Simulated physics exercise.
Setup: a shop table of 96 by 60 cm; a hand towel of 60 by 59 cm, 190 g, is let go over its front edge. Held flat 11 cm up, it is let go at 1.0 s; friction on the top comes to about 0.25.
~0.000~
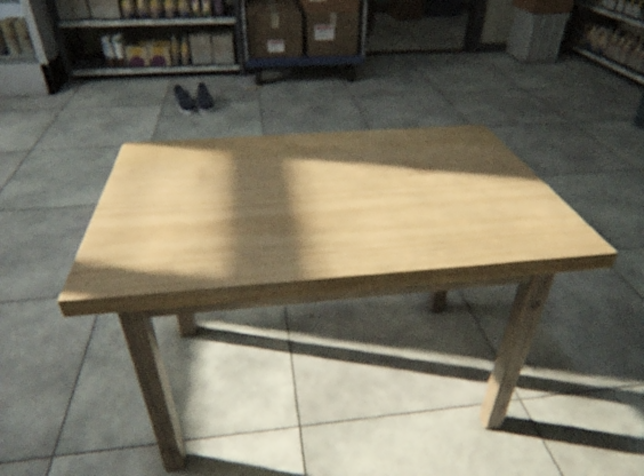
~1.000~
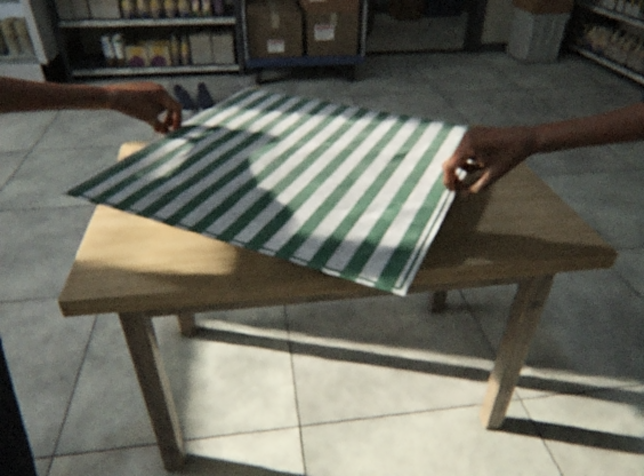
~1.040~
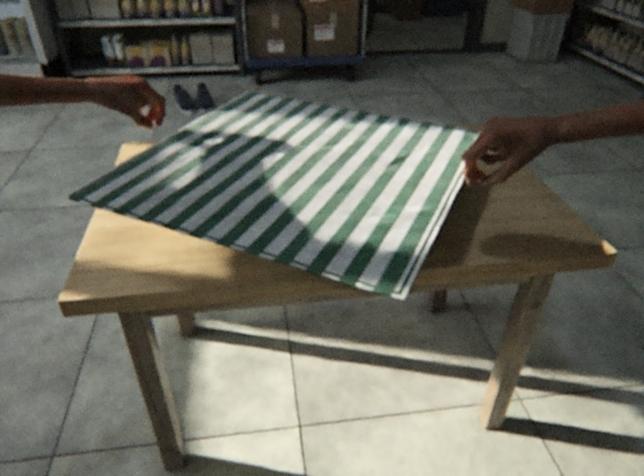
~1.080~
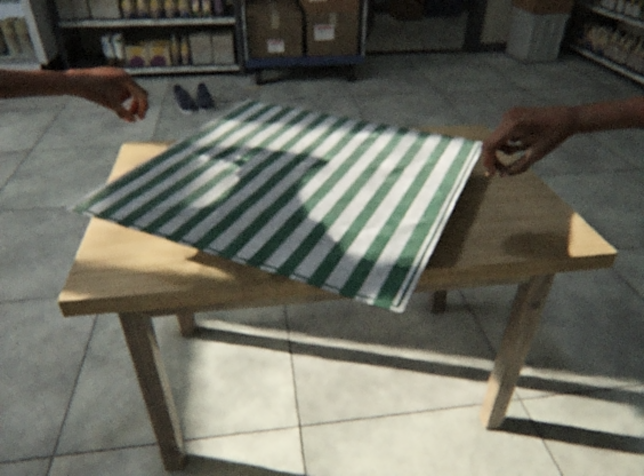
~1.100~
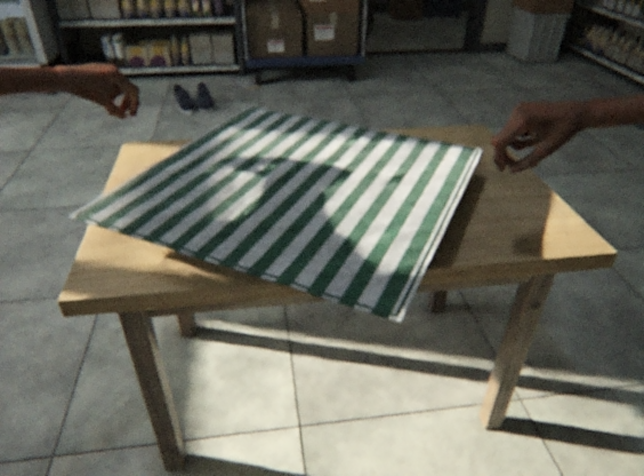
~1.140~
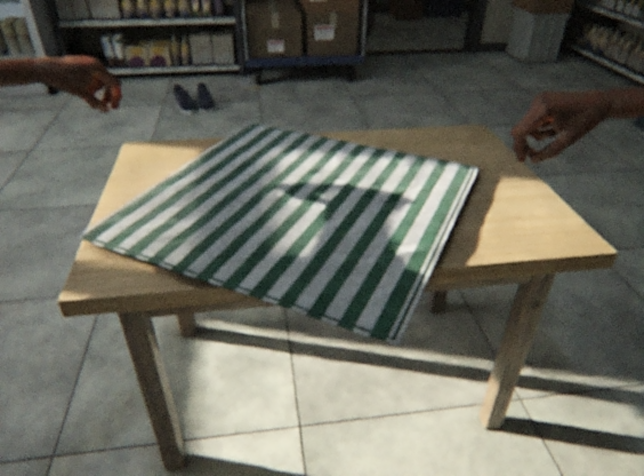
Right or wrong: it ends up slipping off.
Wrong, it stays.
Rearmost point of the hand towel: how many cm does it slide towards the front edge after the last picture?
1 cm.
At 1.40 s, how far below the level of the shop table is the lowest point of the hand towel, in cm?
8 cm.
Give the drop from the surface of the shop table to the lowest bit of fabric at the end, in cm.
18 cm or so.
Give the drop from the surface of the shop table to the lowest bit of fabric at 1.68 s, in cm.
10 cm, approximately.
After 1.4 s, 85 % of the hand towel is still over the top.
After 1.7 s, 85 % of the hand towel is still over the top.
After 1.9 s, 85 % of the hand towel is still over the top.
After 2.2 s, 85 % of the hand towel is still over the top.
After 4.4 s, 85 % of the hand towel is still over the top.
